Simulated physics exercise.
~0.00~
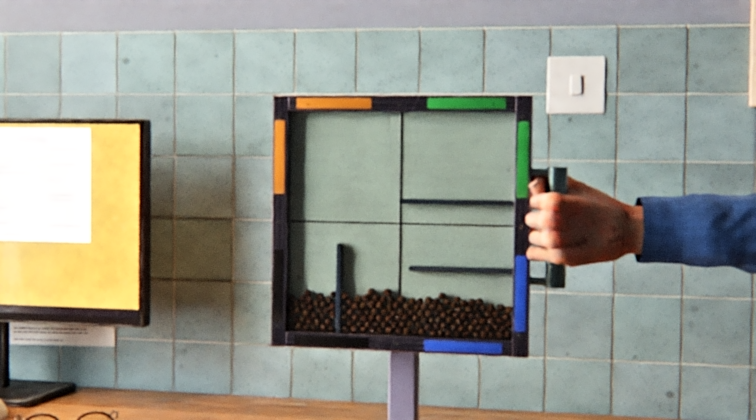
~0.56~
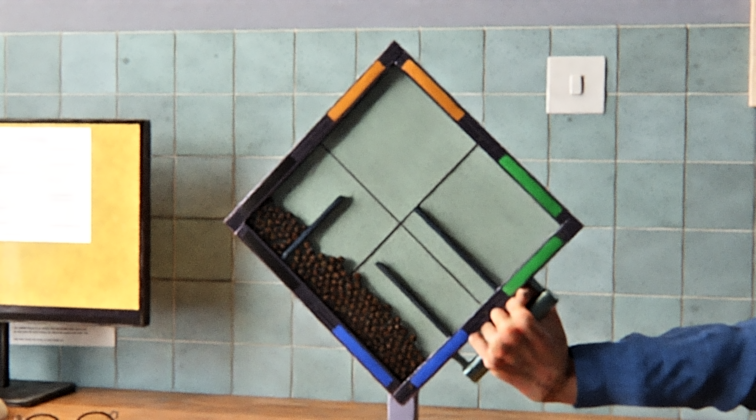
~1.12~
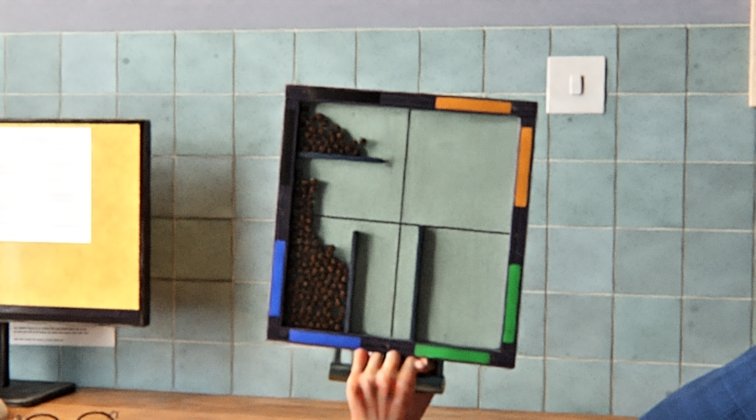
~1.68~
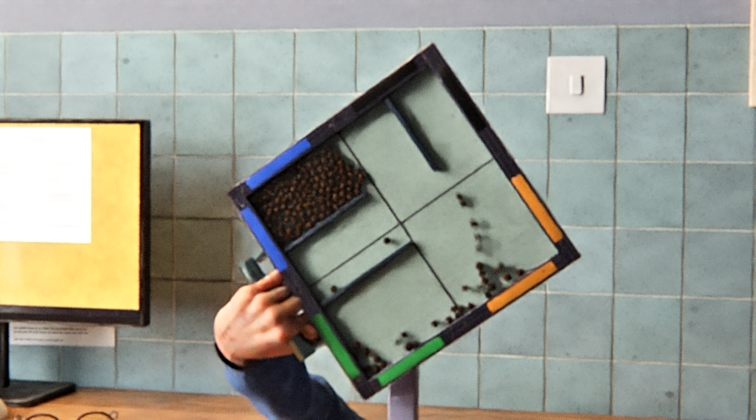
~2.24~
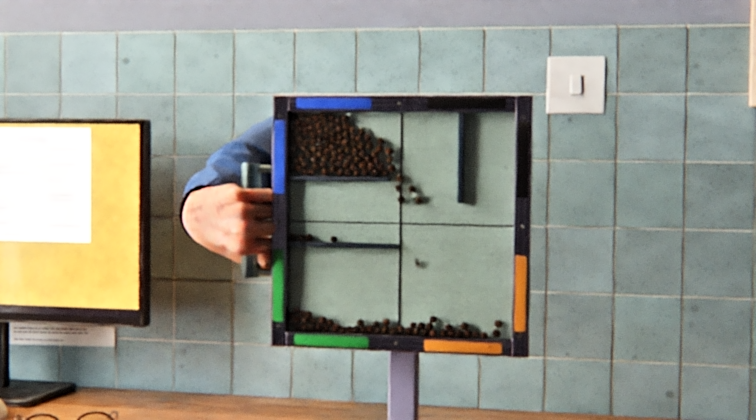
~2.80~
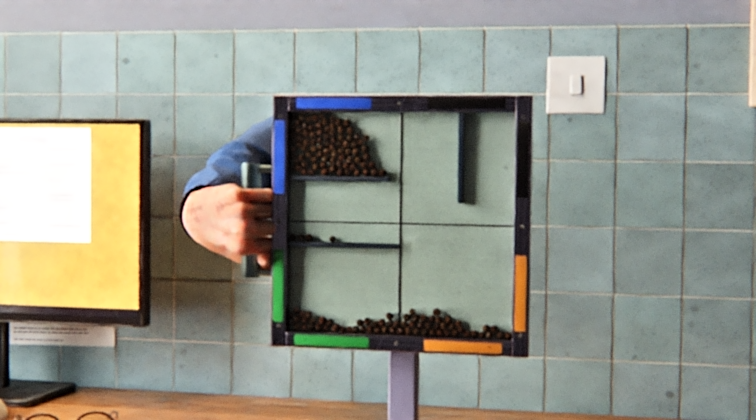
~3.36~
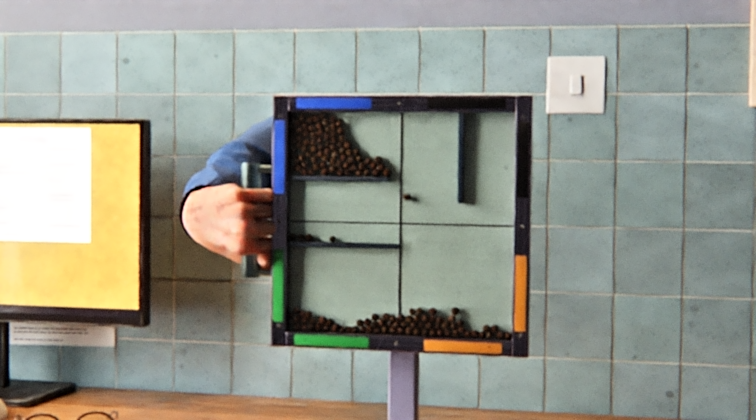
A hand turned a square maze of small brown pills clockwise until it was upside down, and the pills slid and spilled past the inner walls, ending with about half heaped on the blue quarter's shelf and most others scattered along the bottom.
